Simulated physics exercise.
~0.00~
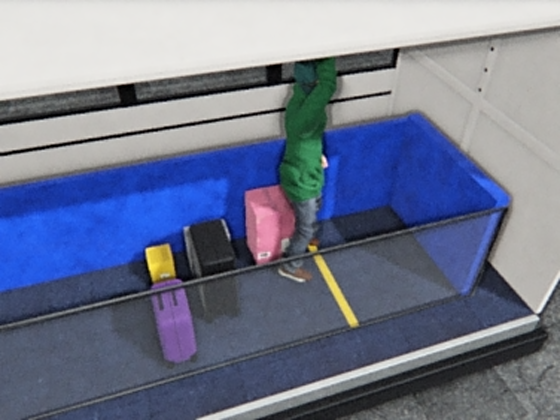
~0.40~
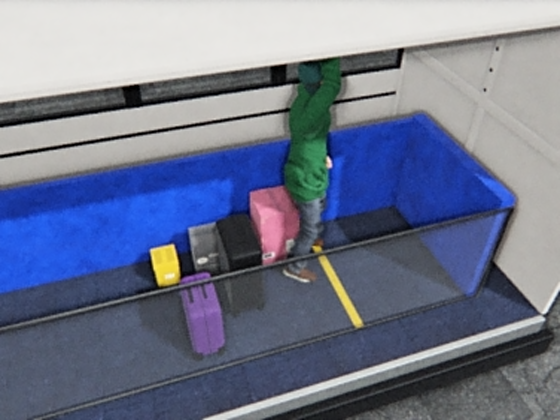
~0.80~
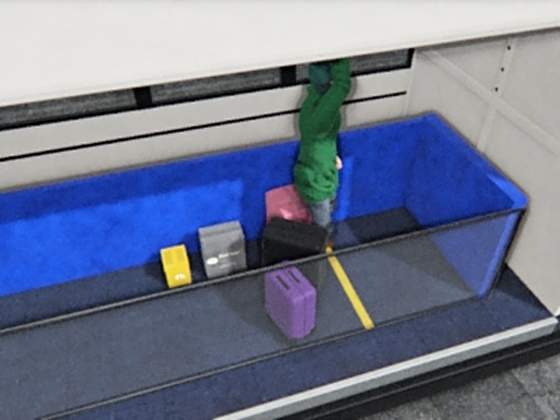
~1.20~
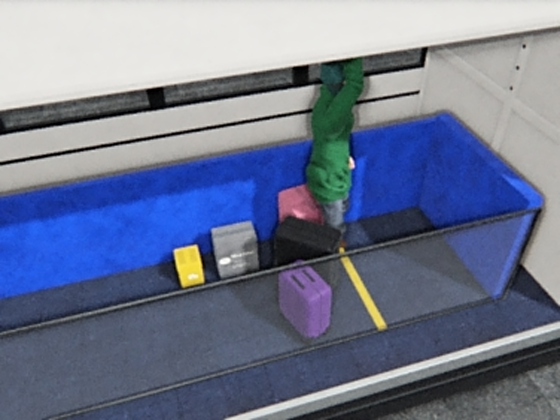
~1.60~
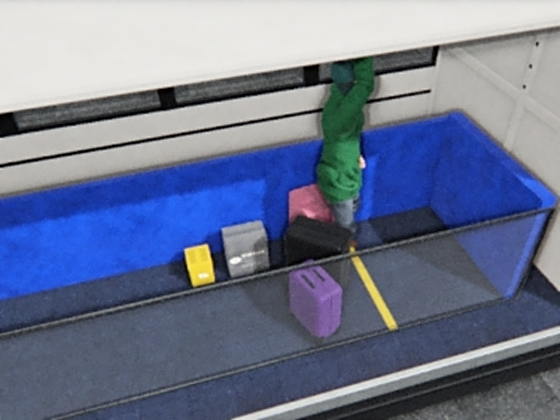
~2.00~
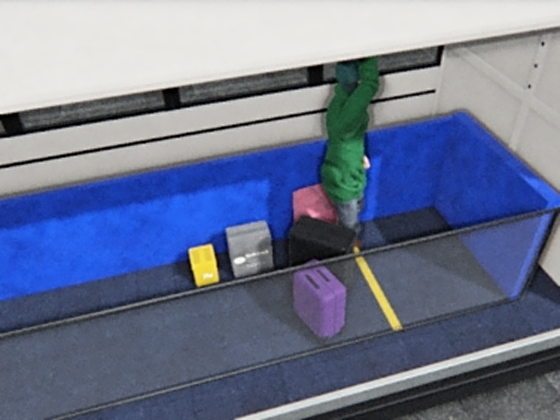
Purple and black cases sliding right in a blue-walled bay, stopping short of the yellow line beside a person hanging on.
